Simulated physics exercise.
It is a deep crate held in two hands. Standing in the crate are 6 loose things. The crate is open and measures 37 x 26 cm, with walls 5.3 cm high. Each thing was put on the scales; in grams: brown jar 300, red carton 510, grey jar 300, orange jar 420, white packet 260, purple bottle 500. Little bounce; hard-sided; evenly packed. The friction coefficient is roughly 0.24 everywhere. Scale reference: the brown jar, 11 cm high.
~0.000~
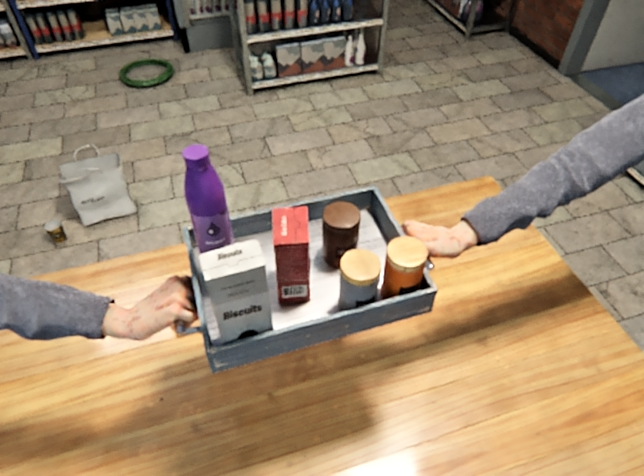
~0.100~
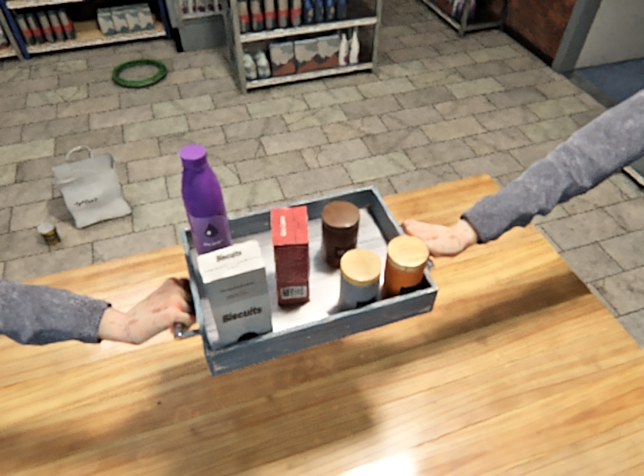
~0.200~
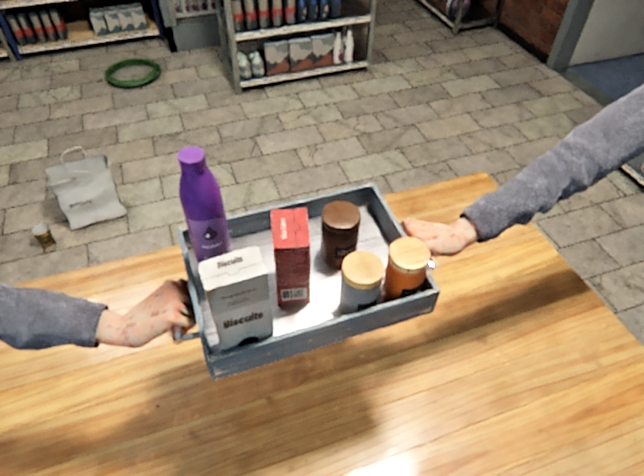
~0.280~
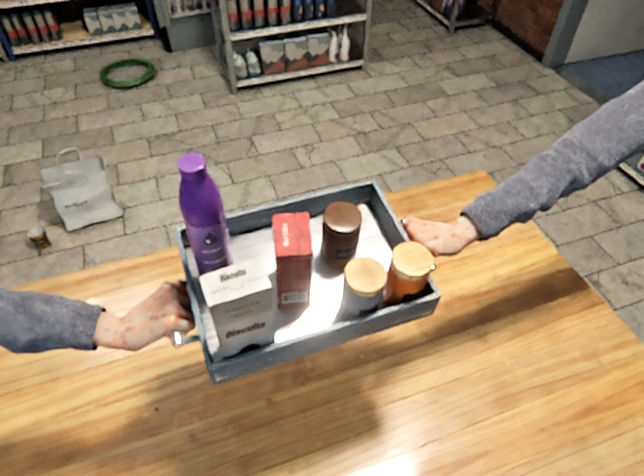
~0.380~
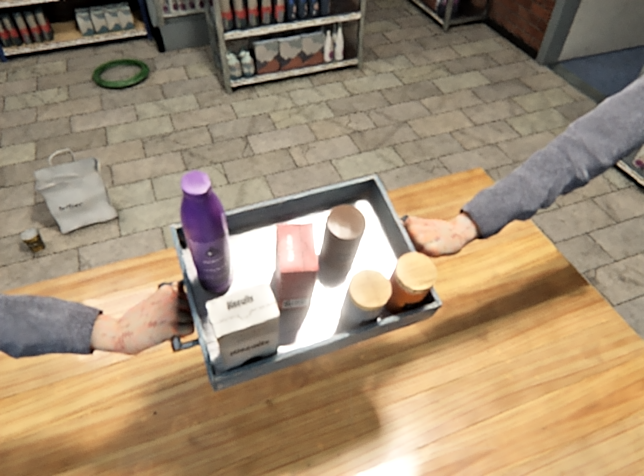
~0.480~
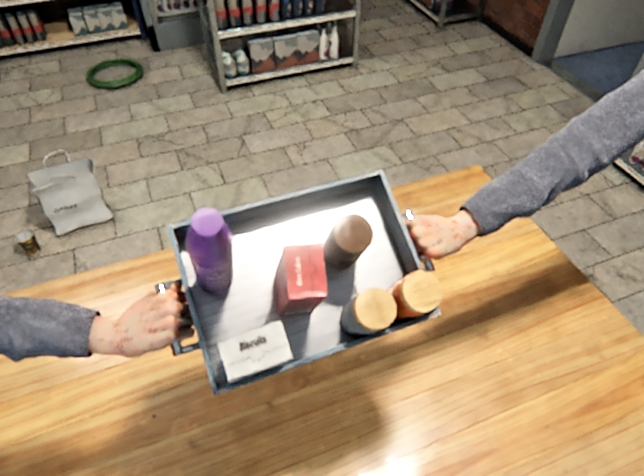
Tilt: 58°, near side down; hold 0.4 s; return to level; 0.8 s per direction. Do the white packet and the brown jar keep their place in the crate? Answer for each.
White packet - no, out; brown jar - yes, still in.
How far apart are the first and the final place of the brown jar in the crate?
I'd put it at about 8 centimetres.
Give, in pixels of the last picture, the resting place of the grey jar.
End point: Approx. (364, 289).
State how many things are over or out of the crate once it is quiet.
The answer is 3.
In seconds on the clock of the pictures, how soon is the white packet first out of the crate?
Near 0.8 s on the clock.
After 0.78 s, crate at 55°, near side down; white packet now out of the crate; brown jar slid 7 cm near (369, 289); purple bottle tipped 63° from how it sat.
After 1.08 s, crate at 58°, near side down; red carton and purple bottle now out of the crate; brown jar slid 8 cm near (376, 293).
After 1.68 s, crate at 32°, near side down; brown jar slid 8 cm near (377, 280).
After 1.88 s, crate at 9°, near side down; brown jar slid 8 cm near (375, 265).
At rest (2.6 s), out of the crate, red carton, white packet and purple bottle; not toppled but over 5 cm from the start, brown jar; the other 2 in place, give or take 5 cm. In the last view, brown jar near (373, 259).
